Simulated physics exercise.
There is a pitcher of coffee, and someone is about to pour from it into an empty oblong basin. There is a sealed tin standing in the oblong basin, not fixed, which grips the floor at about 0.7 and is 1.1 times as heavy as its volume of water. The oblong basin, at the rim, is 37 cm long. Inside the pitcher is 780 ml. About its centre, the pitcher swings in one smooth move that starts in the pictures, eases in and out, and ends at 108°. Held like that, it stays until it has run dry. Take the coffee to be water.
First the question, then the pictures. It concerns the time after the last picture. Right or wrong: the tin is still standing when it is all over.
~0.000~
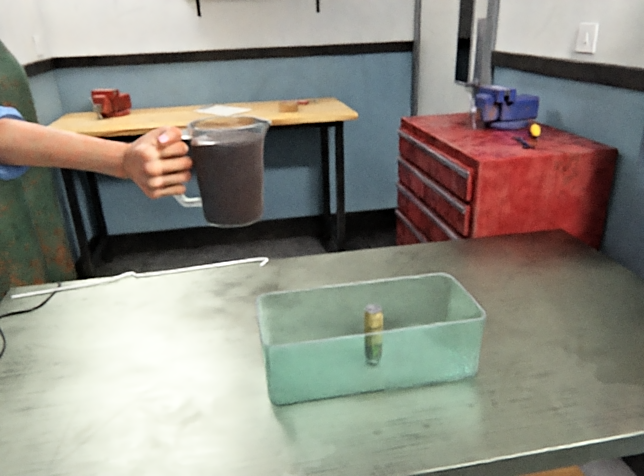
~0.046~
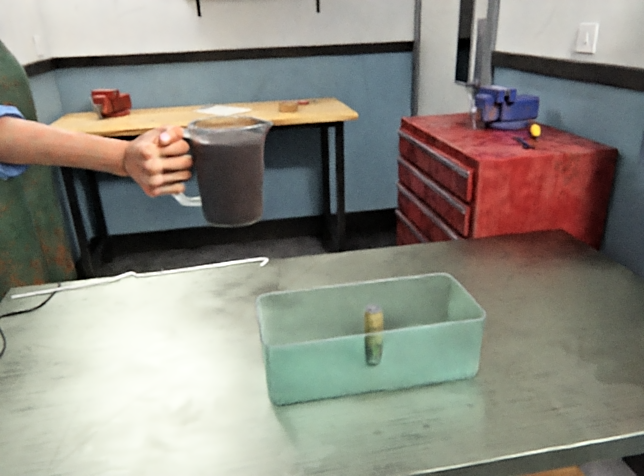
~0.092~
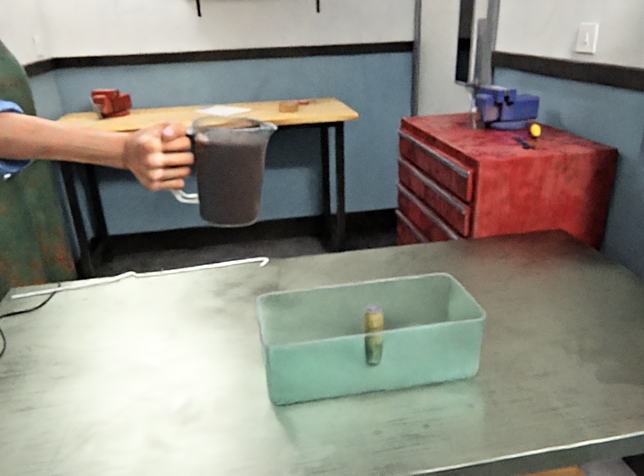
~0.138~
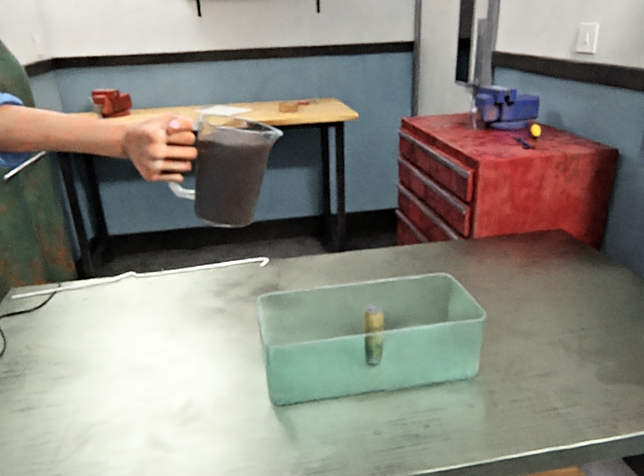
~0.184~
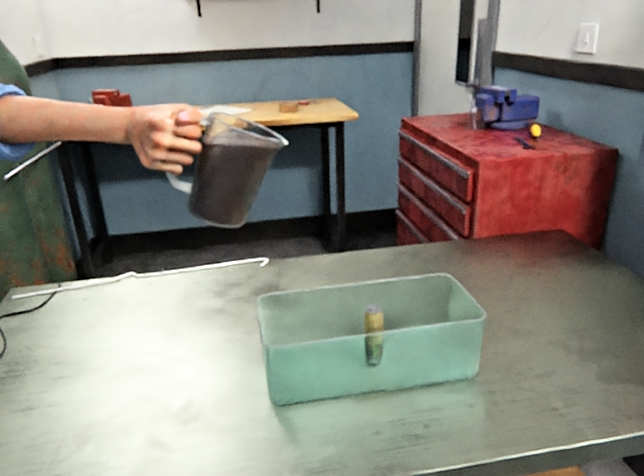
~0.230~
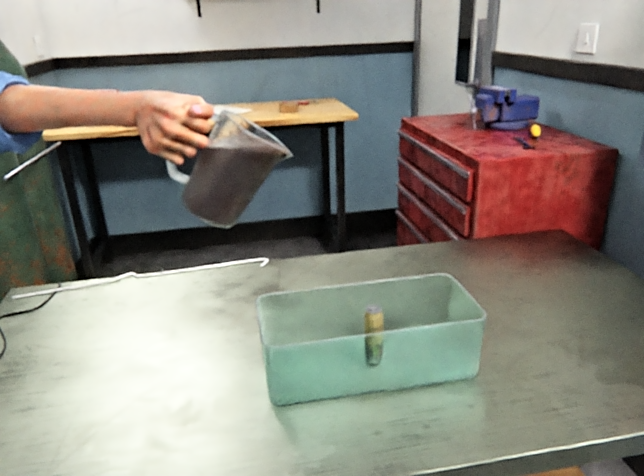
Wrong, it has gone over.
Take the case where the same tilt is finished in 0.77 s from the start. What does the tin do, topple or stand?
In that case the tin overturns.
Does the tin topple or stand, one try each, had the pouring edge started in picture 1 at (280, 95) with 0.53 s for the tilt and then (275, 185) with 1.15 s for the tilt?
In the first try it comes down; in the second it remains standing.
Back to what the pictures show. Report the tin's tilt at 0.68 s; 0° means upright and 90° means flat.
It tilts roughly 10° from upright.
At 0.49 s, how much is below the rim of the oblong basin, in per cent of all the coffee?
About 3%.
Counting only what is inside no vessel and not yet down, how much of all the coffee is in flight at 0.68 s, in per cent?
Some 34 % is up in the air.
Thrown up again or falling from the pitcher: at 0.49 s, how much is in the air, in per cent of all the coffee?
I'd say close to 36 per cent.
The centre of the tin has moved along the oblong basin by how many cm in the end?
The middle of the tin ends some 11.0 cm along the basin.
After 0.49 s the tilt is 99° and 60 per cent is still to pour; the tin stands where it began.
After 0.68 s the tilt is 108° and 17 per cent is still to pour; the tin leans 12°.
After 0.88 s the tilt is 108° and 2 per cent is still to pour; the tin lies on its side.
After 1.10 s the tilt is 108° and 0 per cent is still to pour; the tin lies on its side.
In the end the tin lies on its side.
